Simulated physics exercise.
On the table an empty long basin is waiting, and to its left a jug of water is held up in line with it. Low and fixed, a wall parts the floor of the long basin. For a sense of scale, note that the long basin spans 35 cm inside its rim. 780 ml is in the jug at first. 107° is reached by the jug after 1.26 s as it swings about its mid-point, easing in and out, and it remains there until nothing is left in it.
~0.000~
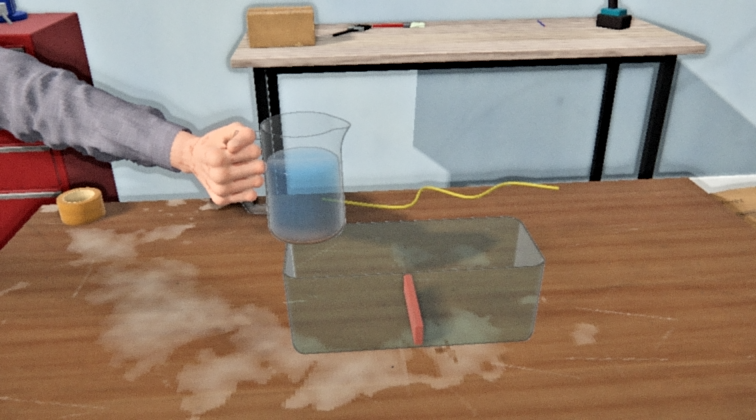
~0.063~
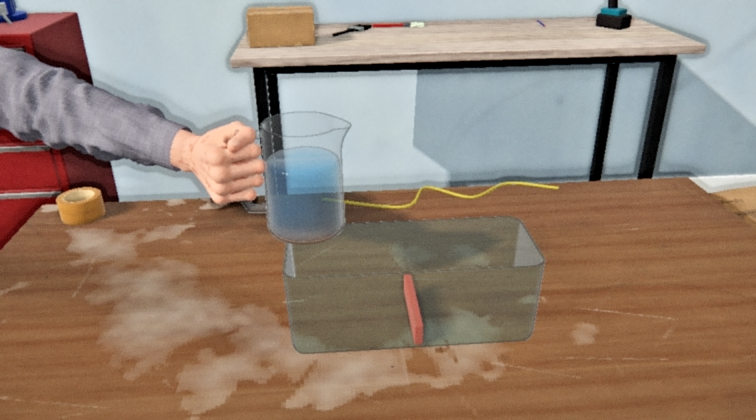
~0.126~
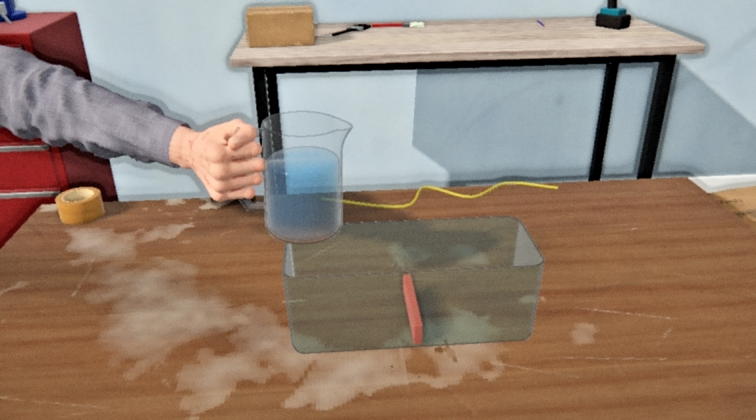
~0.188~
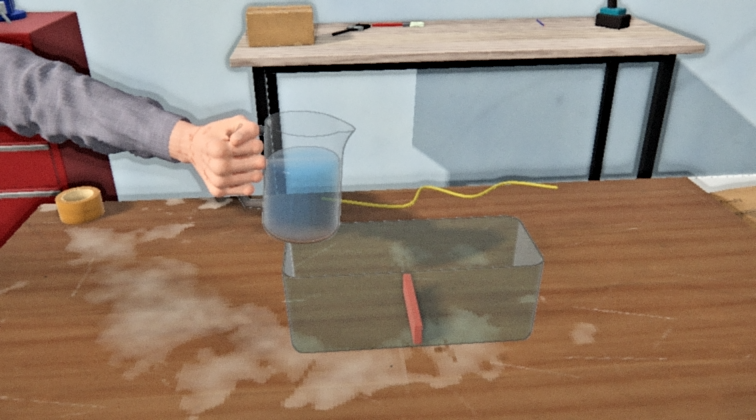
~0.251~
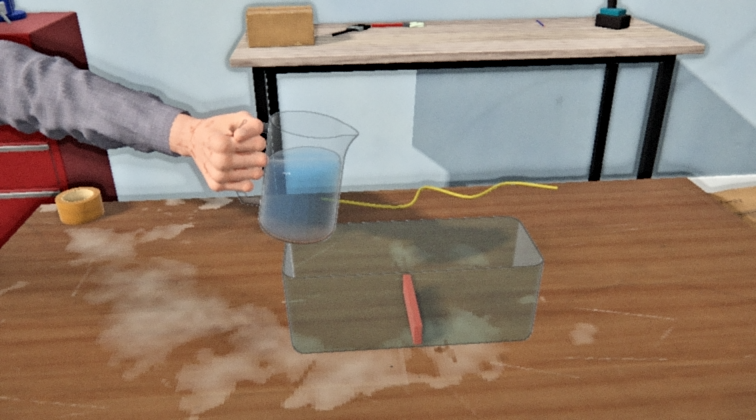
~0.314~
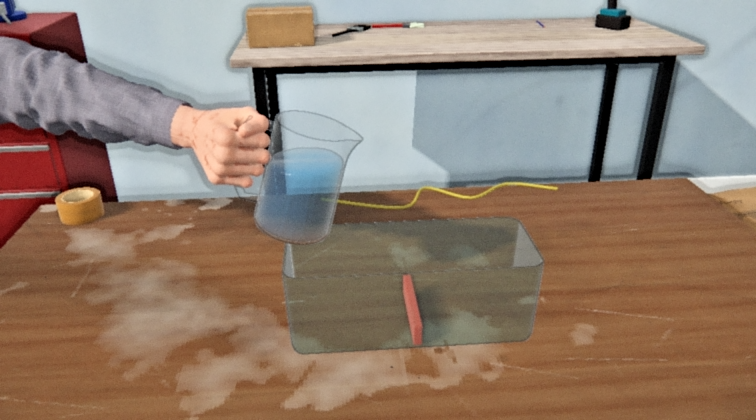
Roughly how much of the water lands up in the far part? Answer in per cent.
Around 54 %.
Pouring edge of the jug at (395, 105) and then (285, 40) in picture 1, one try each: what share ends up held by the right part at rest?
Respectively about 90 and 10 percent.
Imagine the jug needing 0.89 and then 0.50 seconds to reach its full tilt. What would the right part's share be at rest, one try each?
Around 50 per cent first, around 40 per cent next.
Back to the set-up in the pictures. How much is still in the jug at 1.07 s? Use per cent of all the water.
44 %.
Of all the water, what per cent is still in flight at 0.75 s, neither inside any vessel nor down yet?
Near 5 per cent of it all.
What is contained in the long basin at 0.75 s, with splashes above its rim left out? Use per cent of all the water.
About 0%.
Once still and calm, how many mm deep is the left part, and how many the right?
Final levels - left approx 16 mm, right approx 18 mm.
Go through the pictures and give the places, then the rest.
The first frame shows tilt 0°; pouring edge (351, 124); surface from (266, 159) to (339, 157); the long basin's rim runs from (286, 252) to (532, 240); the wall's top is at (413, 300).
The second frame shows tilt 1°; pouring edge (351, 124); surface from (266, 160) to (339, 156).
The third frame shows tilt 3°; pouring edge (353, 125); surface from (266, 159) to (340, 156).
The fourth frame shows tilt 6°; pouring edge (355, 128); surface from (267, 159) to (340, 156).
The fifth frame shows tilt 10°; pouring edge (359, 132); surface from (268, 160) to (341, 157).
The sixth frame shows tilt 16°; pouring edge (363, 138); surface from (268, 162) to (344, 158).
By 0.75 s the tilt is 69° and 95 per cent is still to pour, 0 is left of the wall and 0 right of it.
By 1.07 s the tilt is 101° and 44 per cent is still to pour, 13 is left of the wall and 27 right of it.
By 1.40 s the tilt is 107° and 6 per cent is still to pour, 37 is left of the wall and 54 right of it.
By 1.76 s the tilt is 107° and 0 per cent is still to pour, 46 is left of the wall and 54 right of it.
At rest 46 per cent lies left of the wall, 54 right of it and 0 outside.
